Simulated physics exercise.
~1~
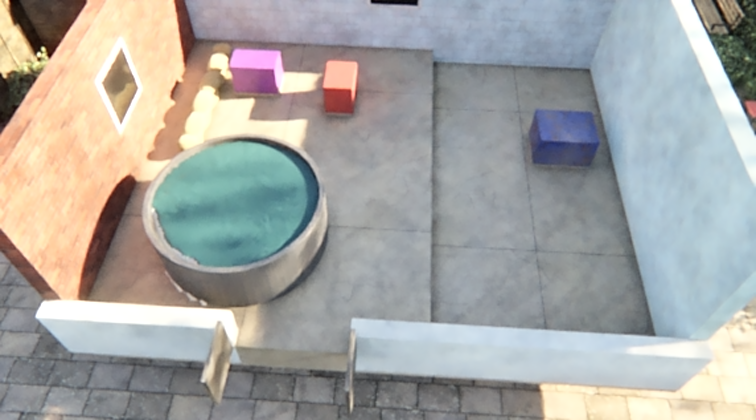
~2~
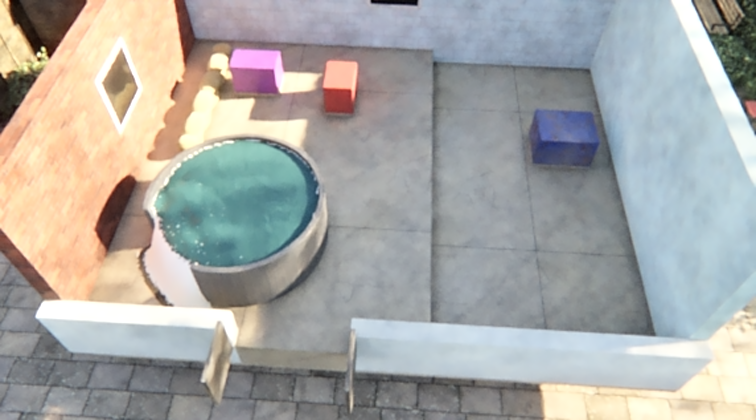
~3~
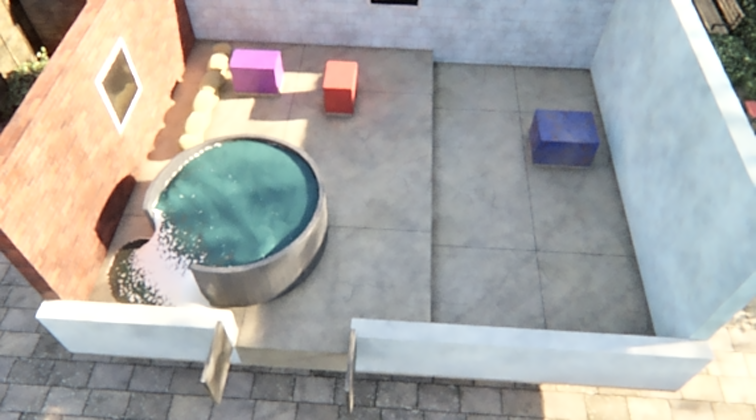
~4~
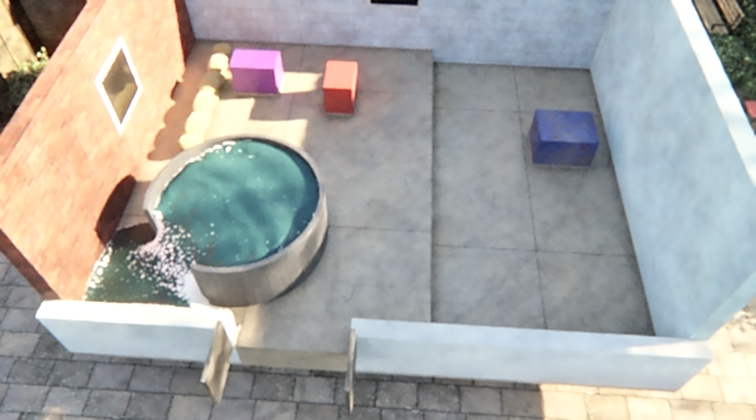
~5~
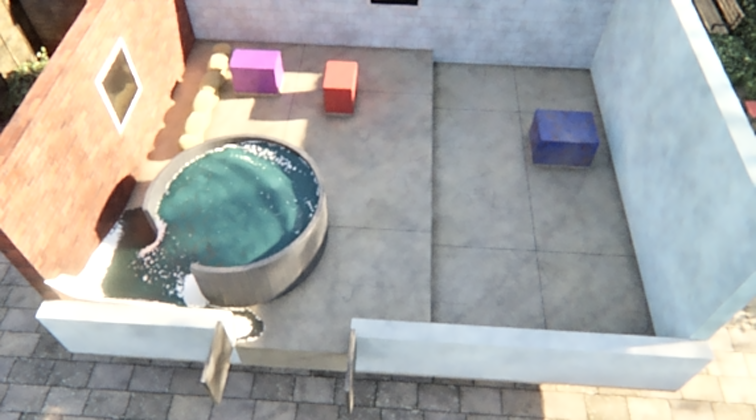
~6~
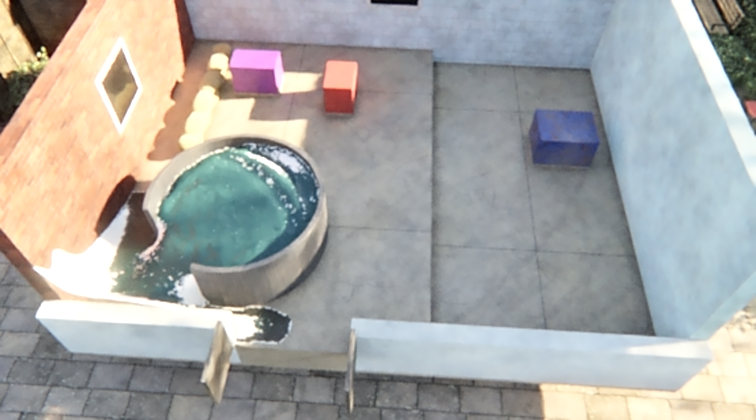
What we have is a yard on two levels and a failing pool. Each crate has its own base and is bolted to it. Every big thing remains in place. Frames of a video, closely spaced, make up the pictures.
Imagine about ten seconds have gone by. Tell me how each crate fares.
At the end, the blue crate meets the water. The red crate meets the water. The purple crate meets the water.
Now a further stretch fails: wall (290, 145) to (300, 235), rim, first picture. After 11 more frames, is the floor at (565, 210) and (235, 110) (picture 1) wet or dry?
Going point by point, the first is waterlogged and the second is high and dry.
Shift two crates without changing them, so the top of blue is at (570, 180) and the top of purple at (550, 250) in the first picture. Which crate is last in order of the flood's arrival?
I'd say it is the crate marked blue.
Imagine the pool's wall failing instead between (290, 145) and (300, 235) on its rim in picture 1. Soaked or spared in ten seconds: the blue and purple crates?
Blue crate: Overtopped; purple crate: Untouched.
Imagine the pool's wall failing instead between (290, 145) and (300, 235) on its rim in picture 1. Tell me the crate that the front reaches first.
That would be the one in red, reached first.
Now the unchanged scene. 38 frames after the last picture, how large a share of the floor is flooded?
My estimate is close to 85 per cent.
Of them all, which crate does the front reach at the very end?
It would be the crate marked blue.
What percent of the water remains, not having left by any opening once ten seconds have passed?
Around 90 in a hundred.
A moment on, water covers 10 % of the floor; the blue crate not reached, the red crate not reached, the purple crate not reached.
Next, water covers 25 % of the floor; the blue crate not reached, the red crate not reached, the purple crate water round its plinth.
Then, water covers 50 % of the floor; the blue crate not reached, the red crate water round its plinth, the purple crate water round its plinth.
Later, water covers 85 % of the floor; the blue crate water round its plinth, the red crate water round its plinth, the purple crate water round its plinth.
In the end, water covers 95 % of the floor; the blue crate was topped, the red crate was topped, the purple crate was topped.
